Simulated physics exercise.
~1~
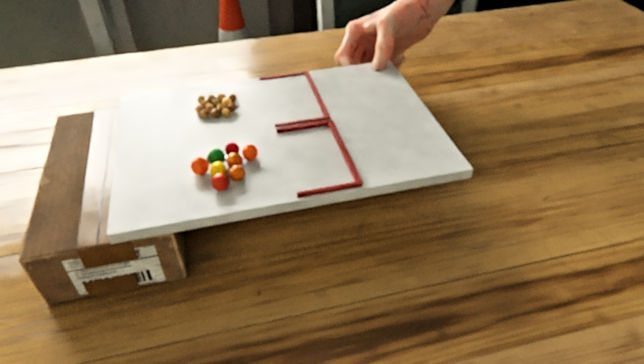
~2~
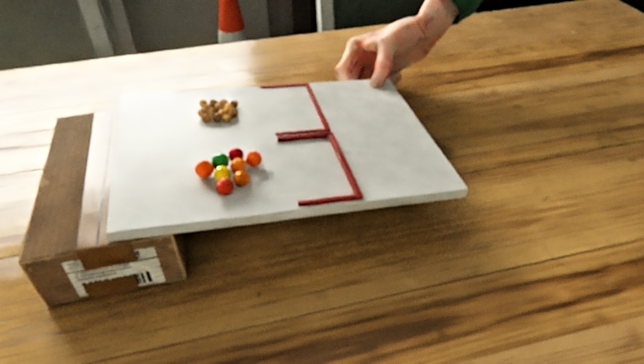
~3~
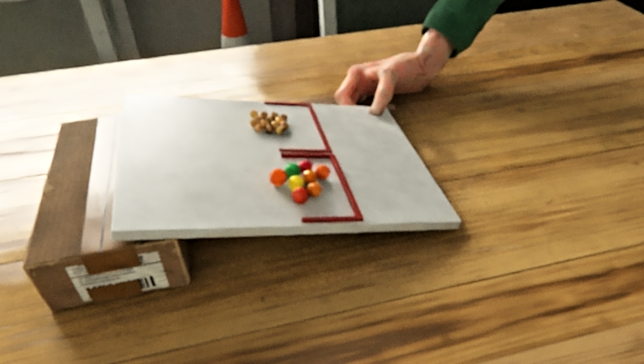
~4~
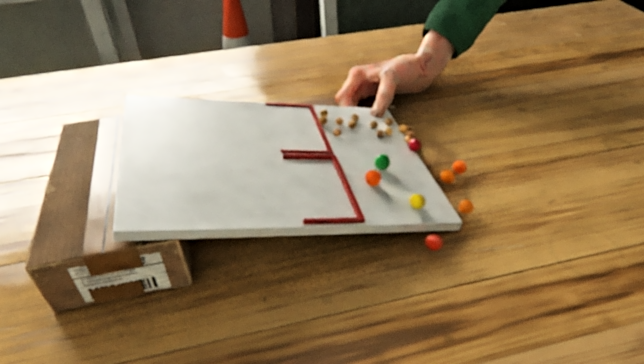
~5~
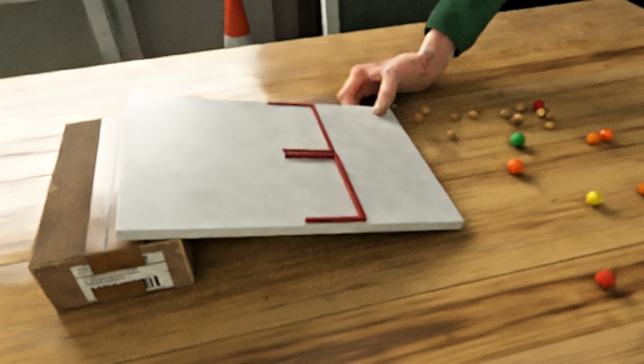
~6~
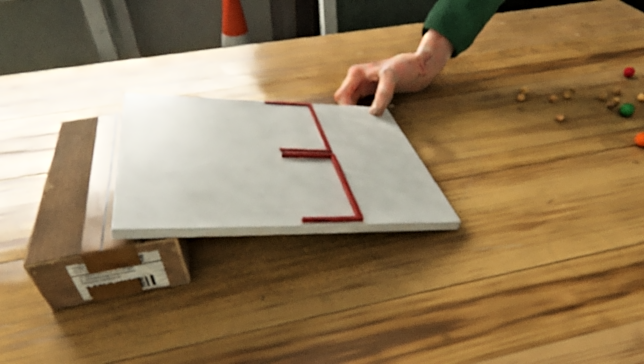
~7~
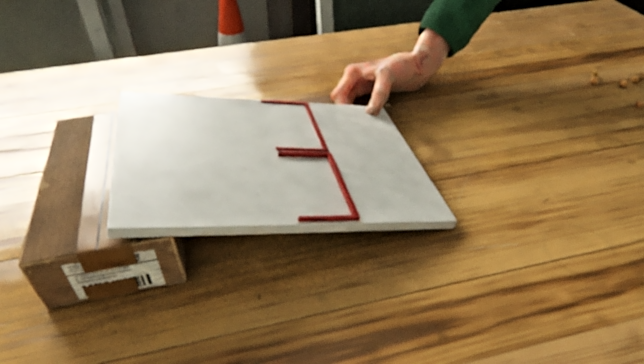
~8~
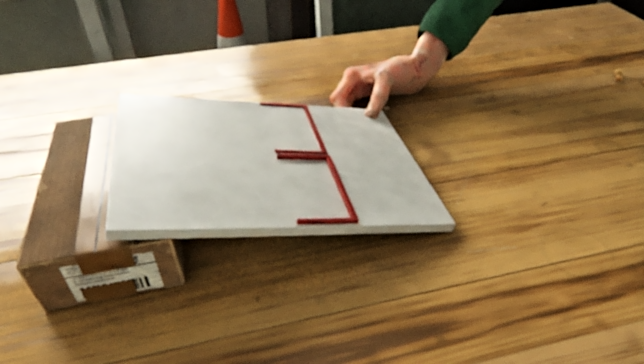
In this clip, a hand lowers one end of a white board propped on a cardboard box, and a cluster of colourful balls and a cluster of small brown pieces slide right, pass over the red bars, and scatter across the wooden table, leaving the tilted board empty.
